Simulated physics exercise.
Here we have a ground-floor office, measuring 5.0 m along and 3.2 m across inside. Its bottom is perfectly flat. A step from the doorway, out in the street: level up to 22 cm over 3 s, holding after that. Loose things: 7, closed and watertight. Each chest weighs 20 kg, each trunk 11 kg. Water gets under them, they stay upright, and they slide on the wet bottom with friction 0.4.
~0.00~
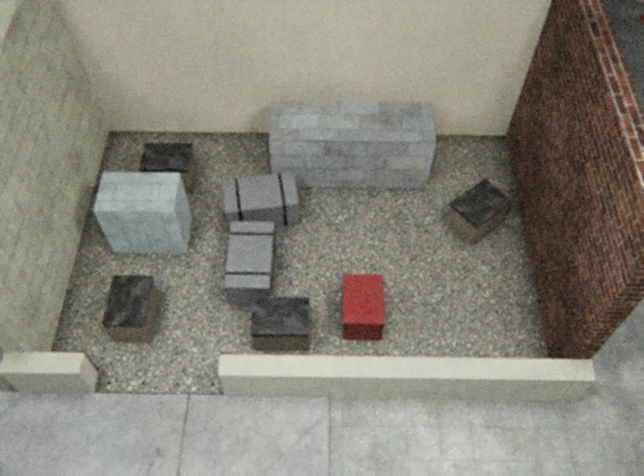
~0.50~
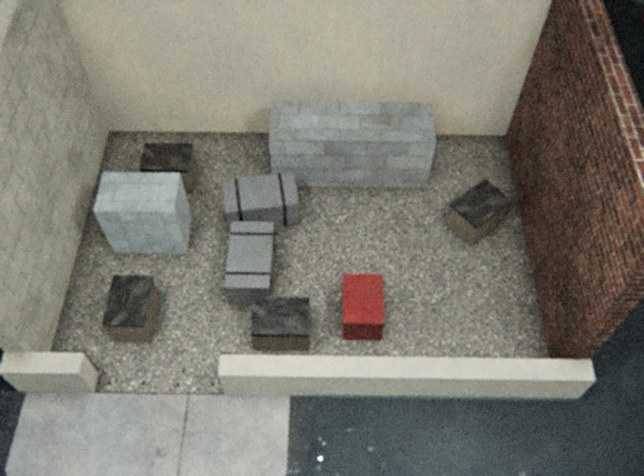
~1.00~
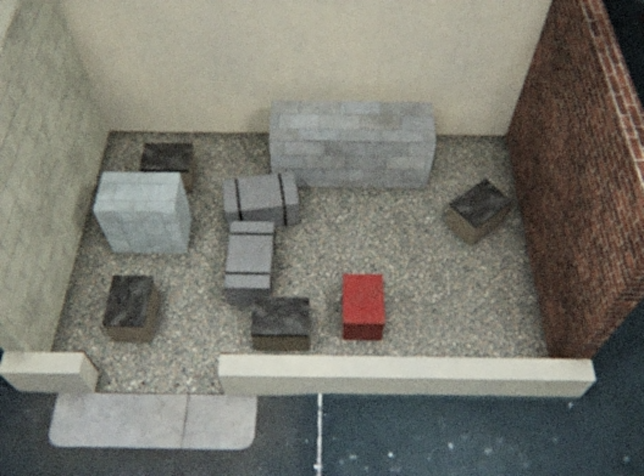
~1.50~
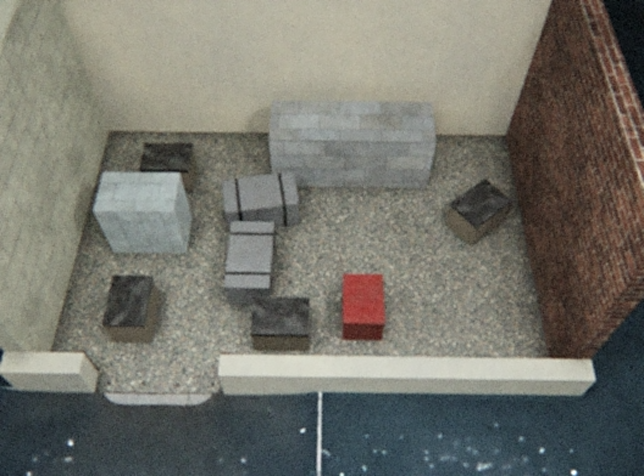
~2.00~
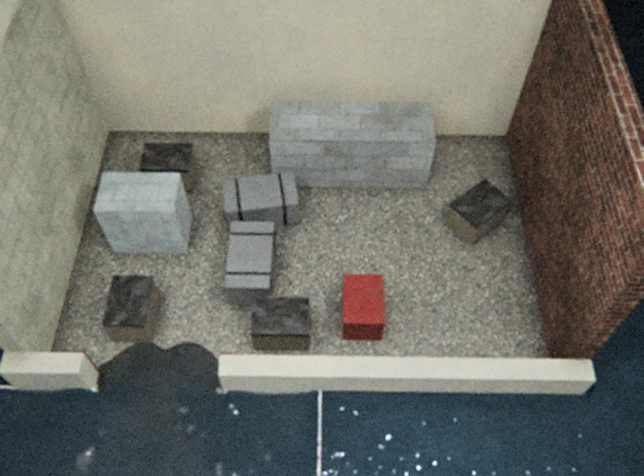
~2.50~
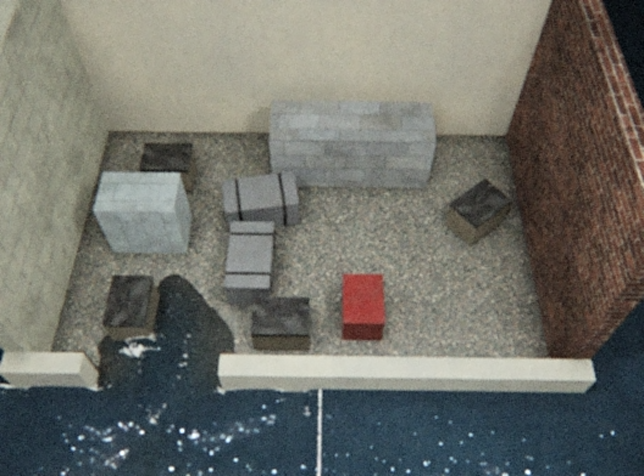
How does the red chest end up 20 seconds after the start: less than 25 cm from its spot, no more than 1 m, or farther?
My money says it edges along a bit.
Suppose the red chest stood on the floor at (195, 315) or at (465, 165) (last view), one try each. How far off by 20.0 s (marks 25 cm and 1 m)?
Goes far off, then goes far off.
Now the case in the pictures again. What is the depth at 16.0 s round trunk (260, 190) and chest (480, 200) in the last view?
I'd estimate 14 cm for the first and 16 cm for the second.
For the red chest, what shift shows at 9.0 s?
It has shifted about 0 cm.
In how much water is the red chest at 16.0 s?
I'd put it at about 17 cm.
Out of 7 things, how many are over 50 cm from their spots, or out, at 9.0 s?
Answer: 3.
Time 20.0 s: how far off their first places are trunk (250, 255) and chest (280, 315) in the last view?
The first is 60 cm from its start, the second 250 cm.
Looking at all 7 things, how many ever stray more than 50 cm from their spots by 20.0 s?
That makes 7.
After 4.0 s the red chest is near (363, 298), 0.0 m from its start, aground; 0 afloat.
After 9.0 s the red chest is near (363, 298), 0.0 m from its start, aground; 4 afloat.
After 16.0 s the red chest is near (479, 186), 1.9 m from its start, afloat; 7 afloat.
After 20.0 s the red chest is near (424, 327), 0.7 m from its start, afloat; 7 afloat.
